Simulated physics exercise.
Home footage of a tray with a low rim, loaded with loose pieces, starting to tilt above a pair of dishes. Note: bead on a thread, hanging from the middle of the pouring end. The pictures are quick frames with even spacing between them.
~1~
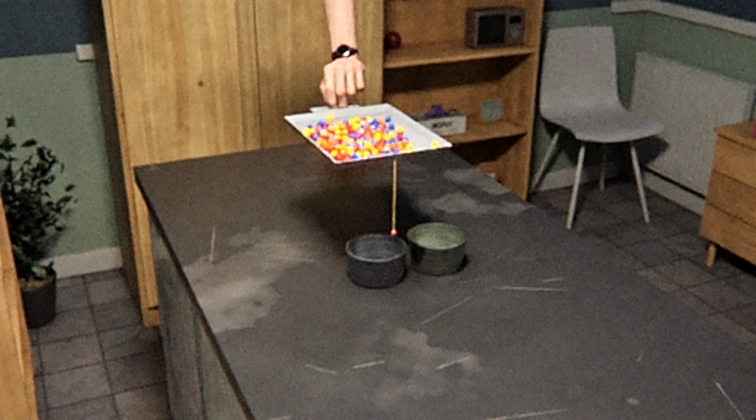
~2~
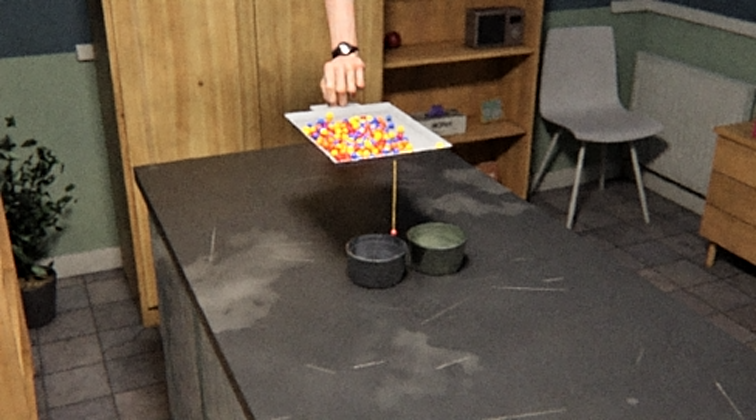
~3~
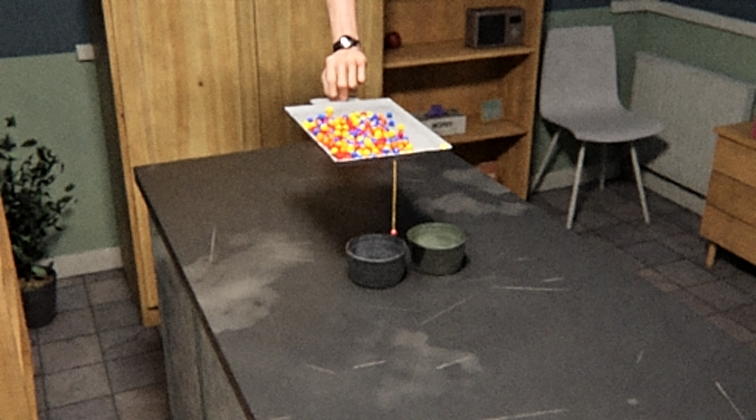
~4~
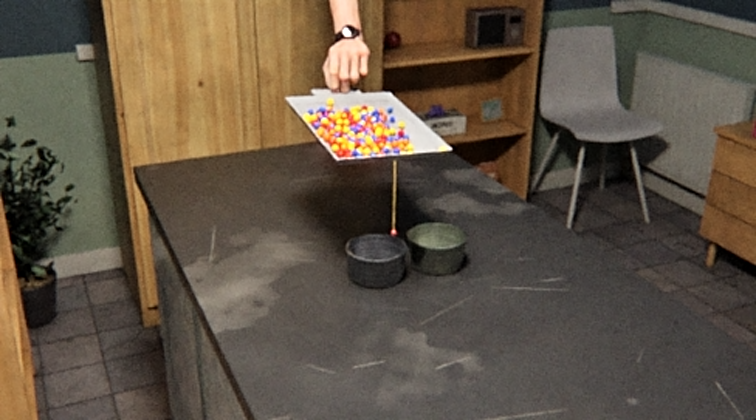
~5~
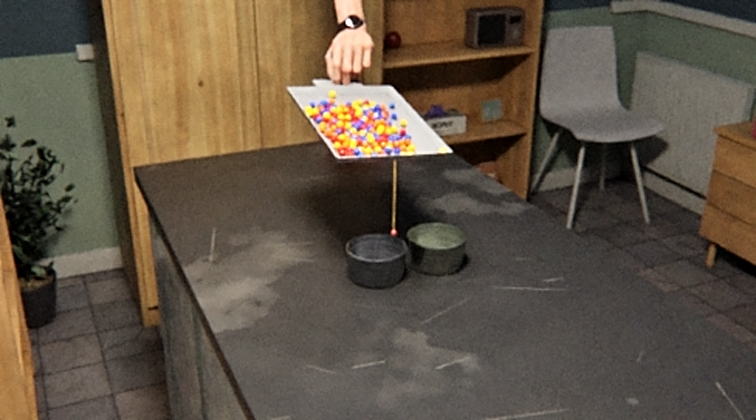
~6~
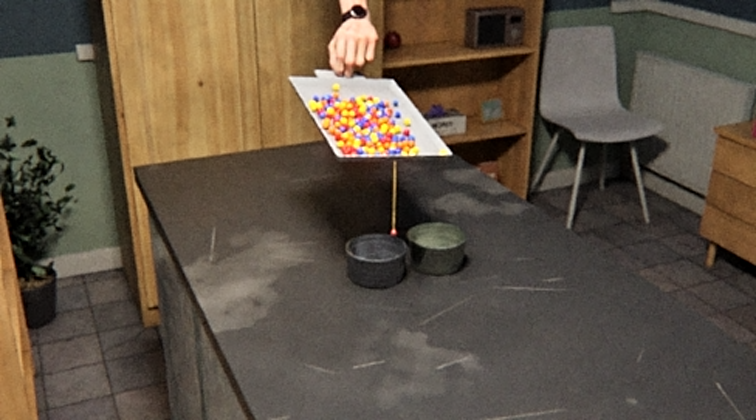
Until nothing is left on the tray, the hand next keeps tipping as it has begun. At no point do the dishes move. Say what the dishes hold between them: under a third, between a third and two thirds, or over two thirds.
The dishes will end up with a third to two thirds of the load.
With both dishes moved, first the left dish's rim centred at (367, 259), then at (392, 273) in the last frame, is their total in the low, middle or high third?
In order: One to two thirds, then less than a third.
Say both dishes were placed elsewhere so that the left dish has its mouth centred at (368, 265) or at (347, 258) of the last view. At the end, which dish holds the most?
The one on the right side, then the one on the right side.
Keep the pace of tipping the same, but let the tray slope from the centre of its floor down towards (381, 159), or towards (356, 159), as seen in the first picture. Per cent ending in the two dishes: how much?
20 % and 20 %.
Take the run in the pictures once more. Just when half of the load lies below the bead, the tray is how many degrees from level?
About 70 degrees.
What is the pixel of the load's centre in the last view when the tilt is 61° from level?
The centre of the load shows up near (435, 180) in the last view.
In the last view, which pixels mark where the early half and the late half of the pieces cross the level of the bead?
About (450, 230) to begin with, then about (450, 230).
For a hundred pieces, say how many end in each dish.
Left 0 %, right 60 %.
Soon after the last picture, tray tipped steeply; about half on the tray; a stray few in the left dish; a small part in the right dish; a small part outside both; about a quarter in the air.
A little later, tray tipped right over; about half in the right dish; about half outside both.
Later still, tray tipped past a quarter turn; about half in the right dish; about half outside both.
At rest, tray tipped past a quarter turn; none in the left dish; about half in the right dish; about half outside both.
